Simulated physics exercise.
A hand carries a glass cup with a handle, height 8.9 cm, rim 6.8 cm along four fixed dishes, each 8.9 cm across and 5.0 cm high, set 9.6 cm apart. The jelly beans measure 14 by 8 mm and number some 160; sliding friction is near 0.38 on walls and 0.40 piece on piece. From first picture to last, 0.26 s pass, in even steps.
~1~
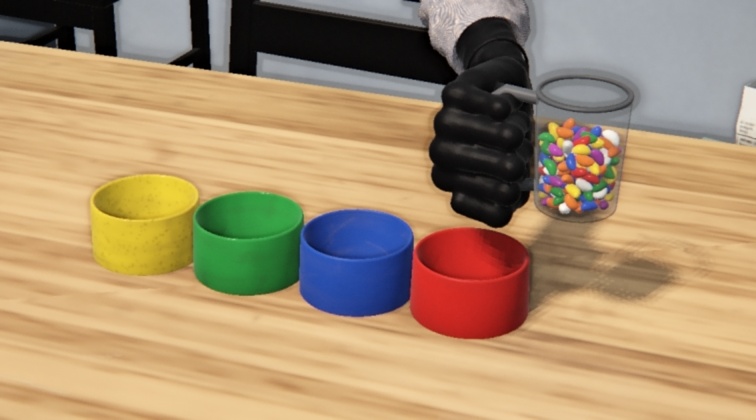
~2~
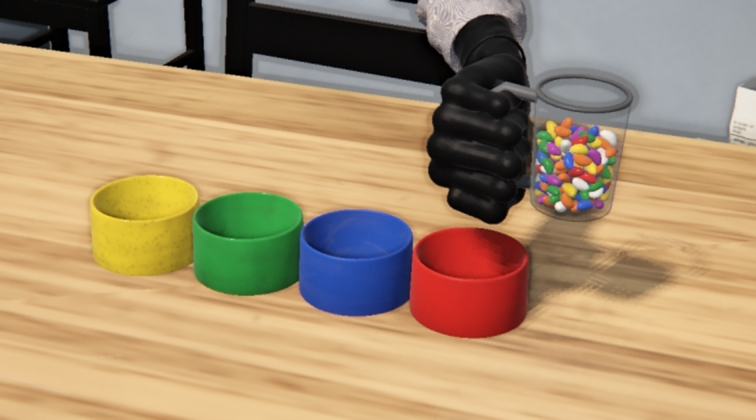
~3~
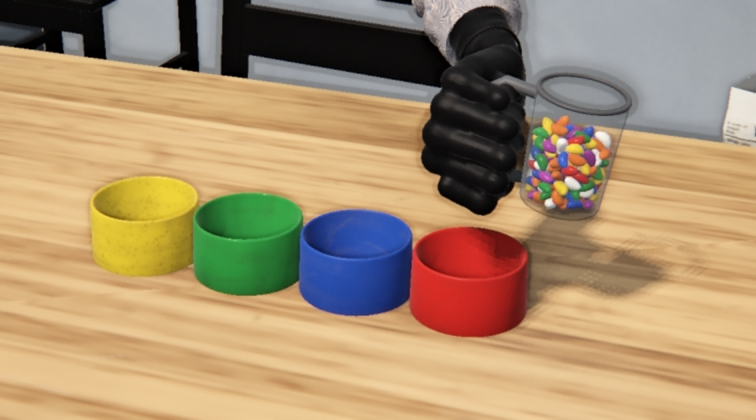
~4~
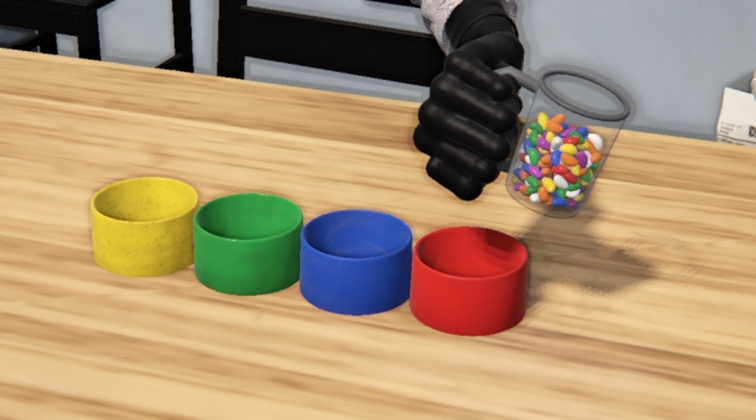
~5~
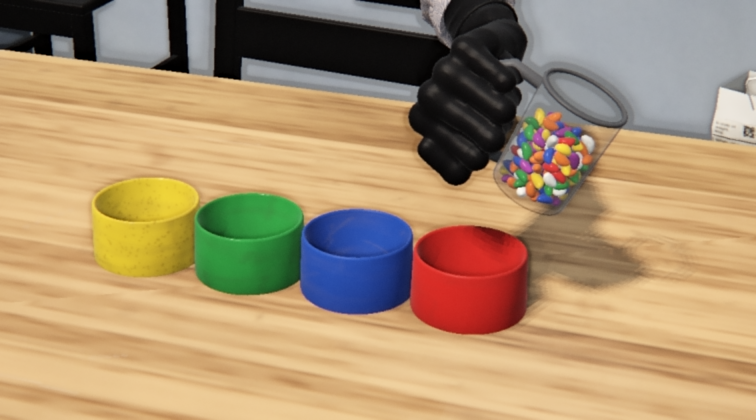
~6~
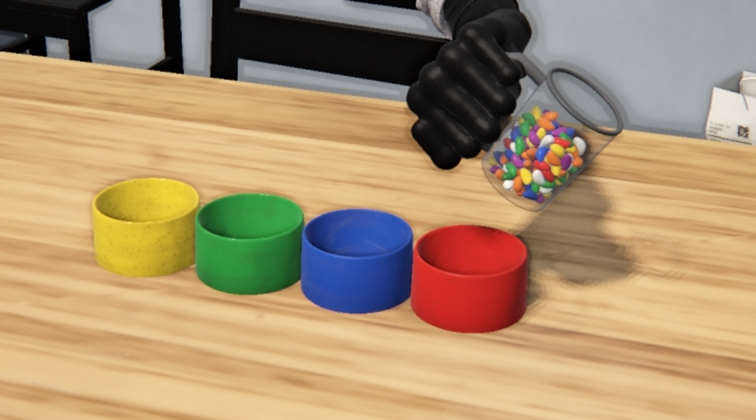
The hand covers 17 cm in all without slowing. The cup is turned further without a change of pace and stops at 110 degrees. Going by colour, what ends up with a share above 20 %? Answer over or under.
Red over, blue under, green under, yellow under, counter over.
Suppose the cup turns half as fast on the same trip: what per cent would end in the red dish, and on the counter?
Then: Red 90; counter 10.
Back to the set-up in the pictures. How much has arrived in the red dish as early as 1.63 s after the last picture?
Some 65 per cent.
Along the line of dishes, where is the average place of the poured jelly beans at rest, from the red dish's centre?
About 4 cm to its right.
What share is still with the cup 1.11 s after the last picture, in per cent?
Some 15 per cent of the load.
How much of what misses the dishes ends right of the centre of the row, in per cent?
About 100 per cent.
Then, 0.66 s after the last picture, tilt 110 degrees; cup holds 65 %, red 5 %.
Then, 1.11 s after the last picture, tilt 110 degrees; cup holds 15 %, red 45 %.
Then, 1.63 s after the last picture, tilt 110 degrees; cup holds 0 %, red 65 %.
In the end, red 65 %, blue 0 %, green 0 %, yellow 0 %, counter 35 %.
